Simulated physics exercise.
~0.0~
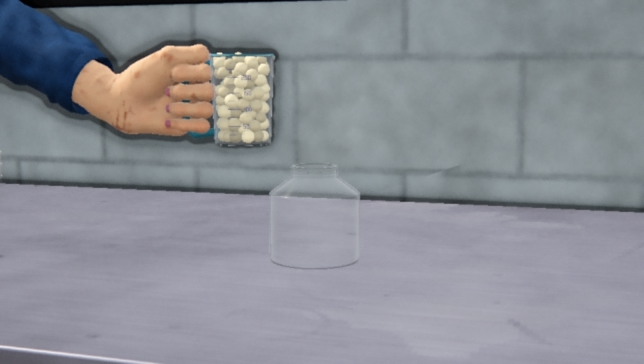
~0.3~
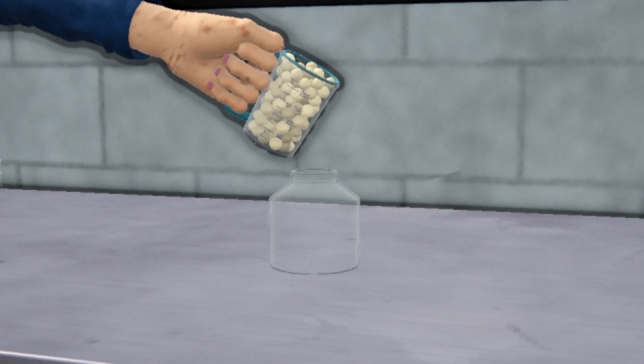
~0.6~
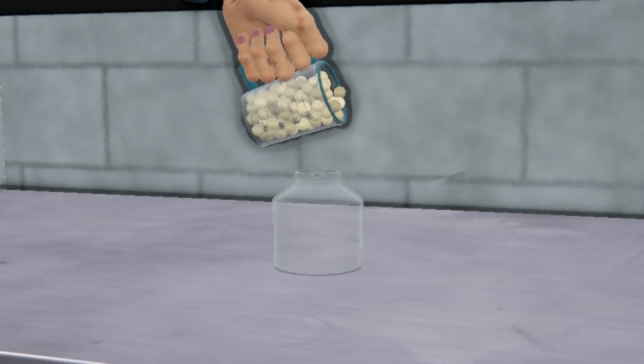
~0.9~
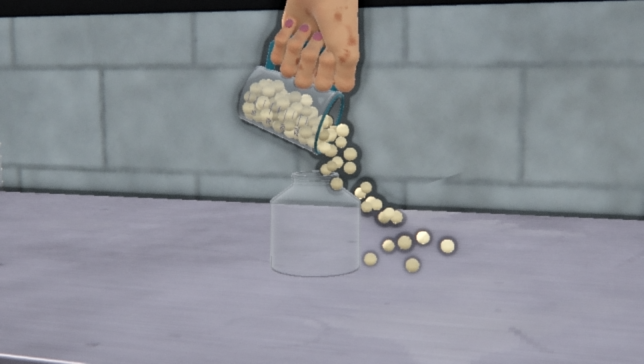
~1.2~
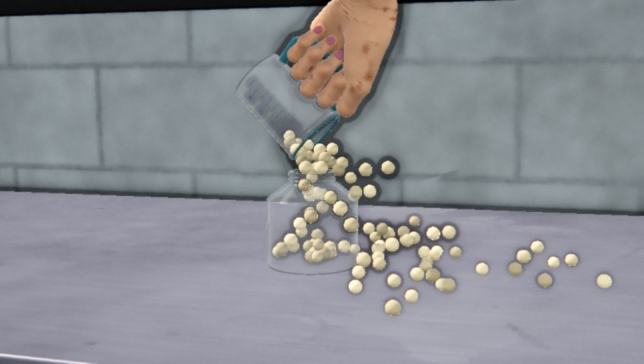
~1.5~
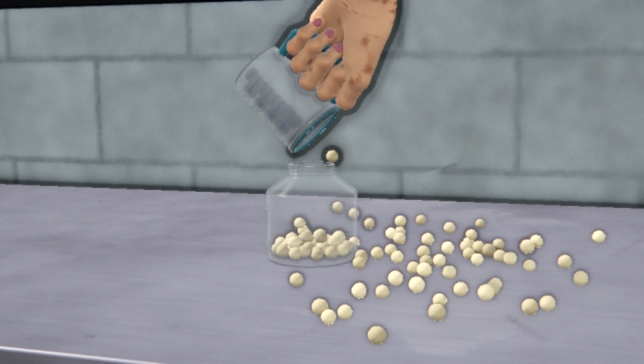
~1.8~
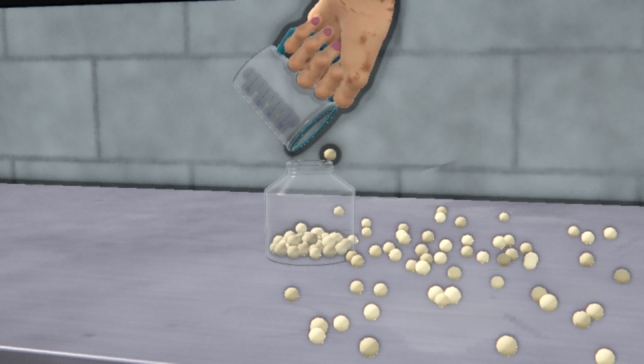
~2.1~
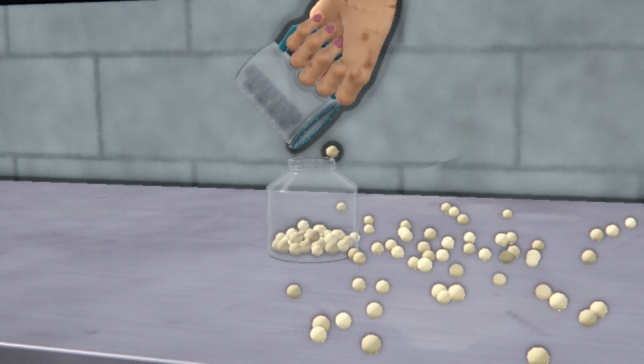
On a pale grey counter in front of a block wall, a clear, empty jar stands while a hand in a blue sleeve holds up a see-through cup packed with round, cream-coloured nuts. The hand moves right and tips the cup until it lies on its side above the jar. As it tilts further, nuts tumble over the rim, the first ones missing the jar and landing to its right. The rest rush out, some dropping inside and many bouncing away across the counter. Finally, the upturned cup hangs nearly empty over a partly filled jar, with most nuts scattered outside.
